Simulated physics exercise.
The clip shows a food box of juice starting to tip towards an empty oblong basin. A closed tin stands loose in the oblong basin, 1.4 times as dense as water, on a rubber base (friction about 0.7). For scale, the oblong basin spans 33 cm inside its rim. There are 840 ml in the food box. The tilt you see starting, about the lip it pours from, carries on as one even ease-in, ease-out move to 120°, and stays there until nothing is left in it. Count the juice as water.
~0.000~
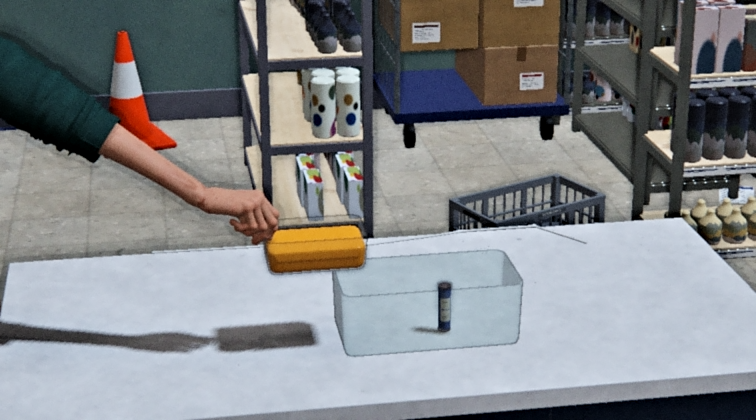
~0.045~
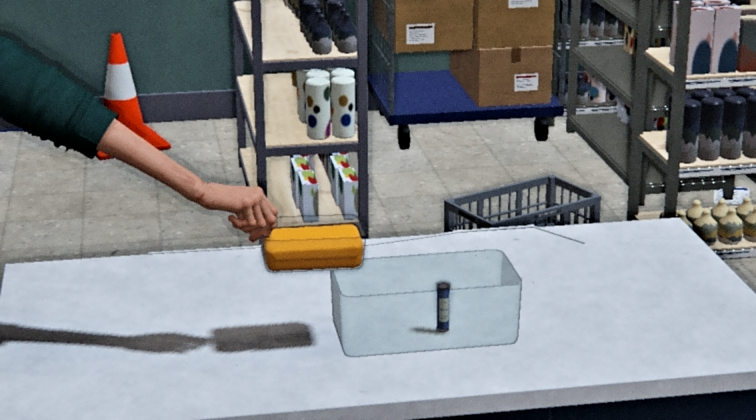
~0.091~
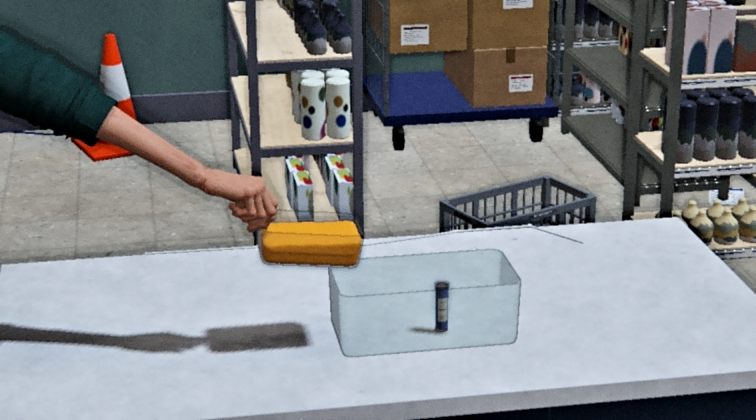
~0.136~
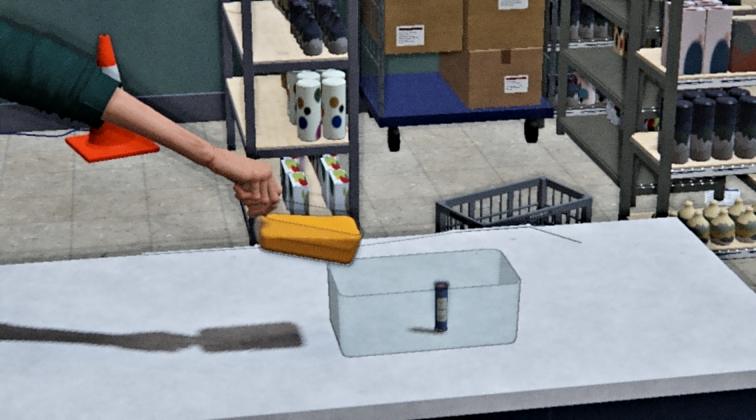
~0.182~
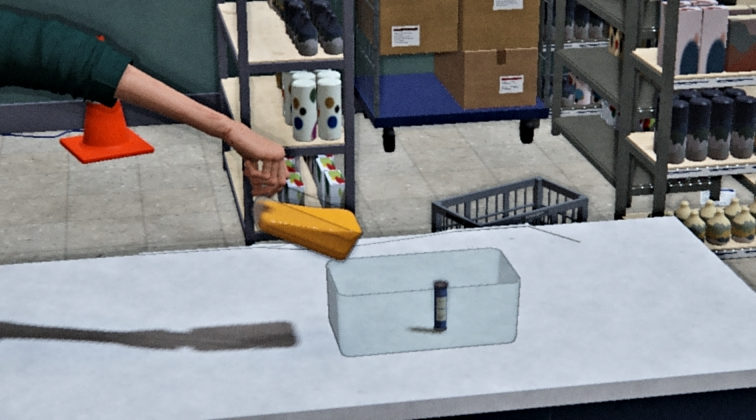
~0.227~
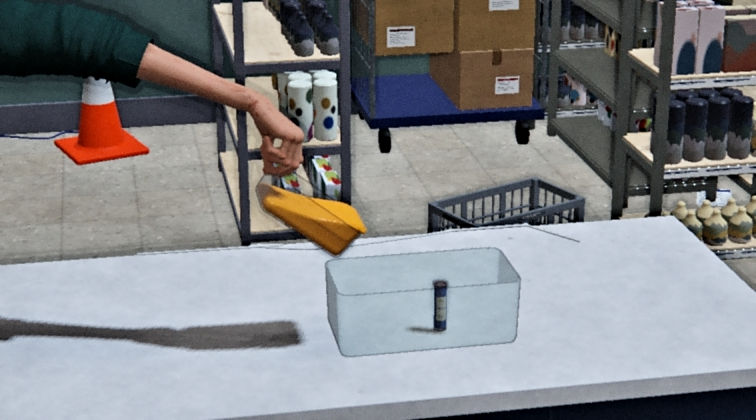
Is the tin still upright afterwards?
It topples.
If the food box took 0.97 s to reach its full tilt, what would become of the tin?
Then it topples.
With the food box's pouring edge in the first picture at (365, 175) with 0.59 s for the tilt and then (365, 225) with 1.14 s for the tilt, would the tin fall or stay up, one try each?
First it remains upright; then it falls.
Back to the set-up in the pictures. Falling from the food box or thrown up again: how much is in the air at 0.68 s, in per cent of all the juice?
Some 7 per cent.
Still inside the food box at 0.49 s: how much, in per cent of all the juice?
Some 16 per cent.
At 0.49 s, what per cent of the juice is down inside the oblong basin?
About 22 per cent.
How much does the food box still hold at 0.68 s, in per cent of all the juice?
Some 0 per cent.
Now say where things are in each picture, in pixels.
The first frame shows tilt 0°; pouring edge (364, 226); surface from (265, 241) to (362, 235); the oblong basin's rim runs from (337, 280) to (514, 267); the tin's top is at (445, 287).
The second frame shows tilt 2°; pouring edge (362, 226); surface from (263, 240) to (360, 233).
The third frame shows tilt 7°; pouring edge (361, 226); surface from (260, 234) to (358, 230).
The fourth frame shows tilt 15°; pouring edge (359, 226); surface from (258, 225) to (357, 225).
The fifth frame shows tilt 26°; pouring edge (358, 225); surface from (258, 209) to (358, 220); 1 per cent is over the edge.
The sixth frame shows tilt 39°; pouring edge (357, 224); surface from (260, 191) to (344, 211); 5 per cent is over the edge.
Then, 0.49 s in, the tilt is 111° and 15 per cent is still to pour; the tin stands where it began.
Then, 0.68 s in, the tilt is 120° and 0 per cent is still to pour; the tin lies on its side.
Then, 0.87 s in, the tilt is 120° and 0 per cent is still to pour; the tin lies on its side.
Then, 1.09 s in, the tilt is 120° and 0 per cent is still to pour; the tin lies on its side.
Finally, the tin lies on its side.
